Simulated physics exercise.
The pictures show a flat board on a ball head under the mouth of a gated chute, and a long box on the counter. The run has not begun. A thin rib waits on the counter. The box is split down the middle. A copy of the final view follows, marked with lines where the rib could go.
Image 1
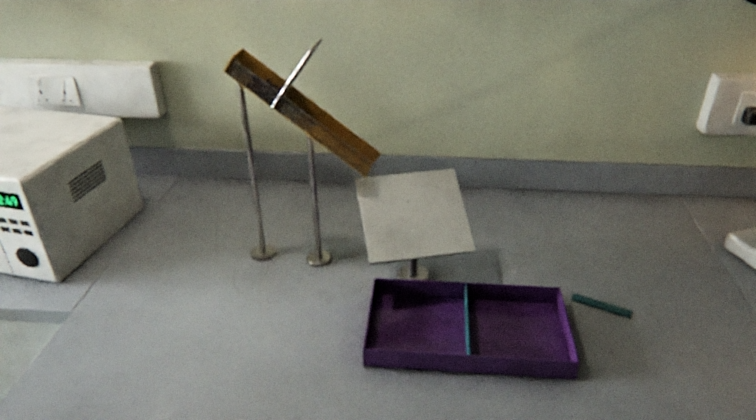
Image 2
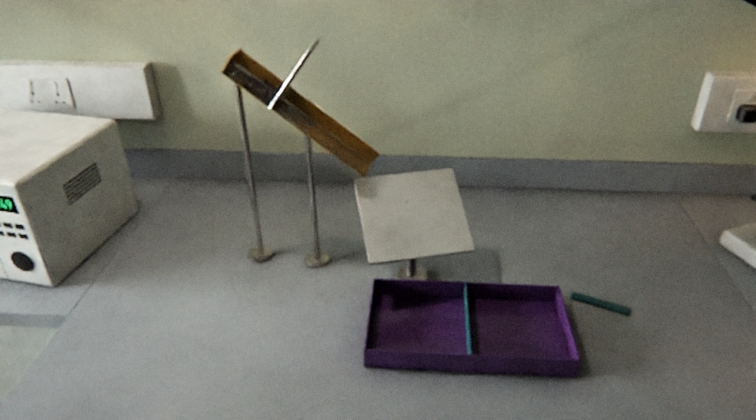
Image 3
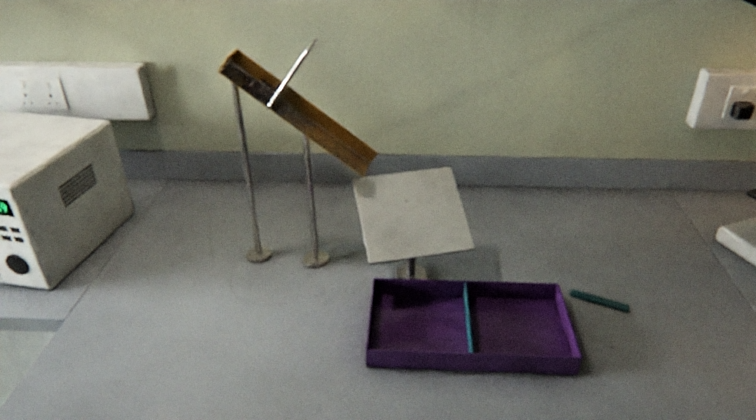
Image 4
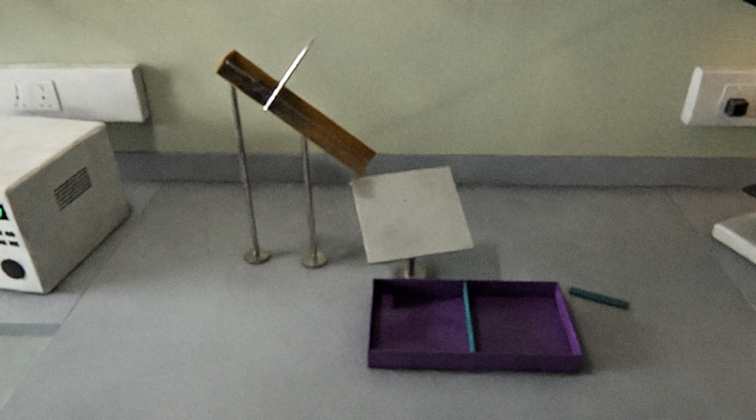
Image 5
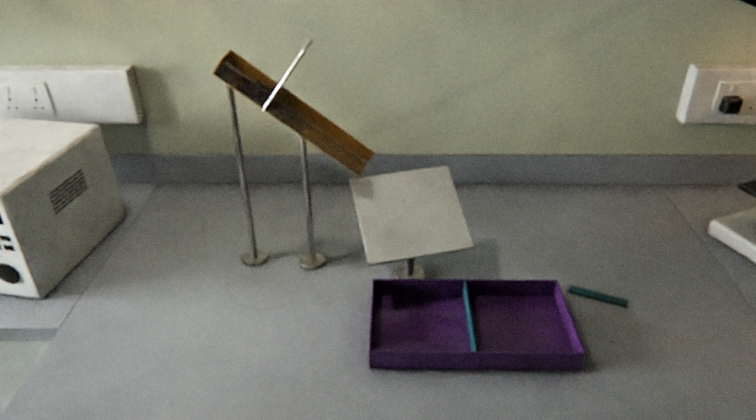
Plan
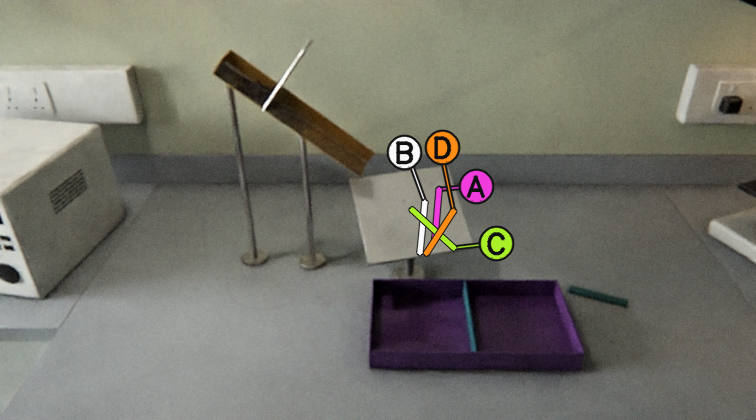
The clip shows a sloping wooden chute with a gate on two metal stands, above a tilted pale board and a divided purple box, beside a thin green strip; the objects stay still while the view shifts slightly.
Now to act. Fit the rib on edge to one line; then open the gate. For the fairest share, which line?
The best line is C.
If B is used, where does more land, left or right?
More lands on the left.
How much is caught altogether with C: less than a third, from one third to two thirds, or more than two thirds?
Line C gives more than two thirds.
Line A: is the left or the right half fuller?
Left.
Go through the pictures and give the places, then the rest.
In the first frame, load behind the gate at (270, 89), allspice berries; lip of the chute at (369, 171), sloping fairly steeply.
In the second frame, middle of the board at (413, 213), tilted fairly steeply; middle of its low edge at (423, 257); of its high edge at (404, 173).
In the third frame, front corners of the box at (366, 349) and (581, 357); front end of its middle wall at (473, 353).
In the fourth frame, middle of the load at (263, 90); lip at (365, 171).
In the fifth frame, middle of the load at (261, 91); lip at (363, 171).
On the marked copy, line A from (439, 189) to (434, 238); line B from (424, 202) to (420, 252); line C from (412, 209) to (453, 247); line D from (453, 211) to (426, 253).
With A, of what is caught, nearly all in the left half, a stray few in the right.
With B, of what is caught, nearly all in the left half, a stray few in the right.
With C, of what is caught, about half in the left half, about half in the right.
With D, of what is caught, all in the left half, none in the right.
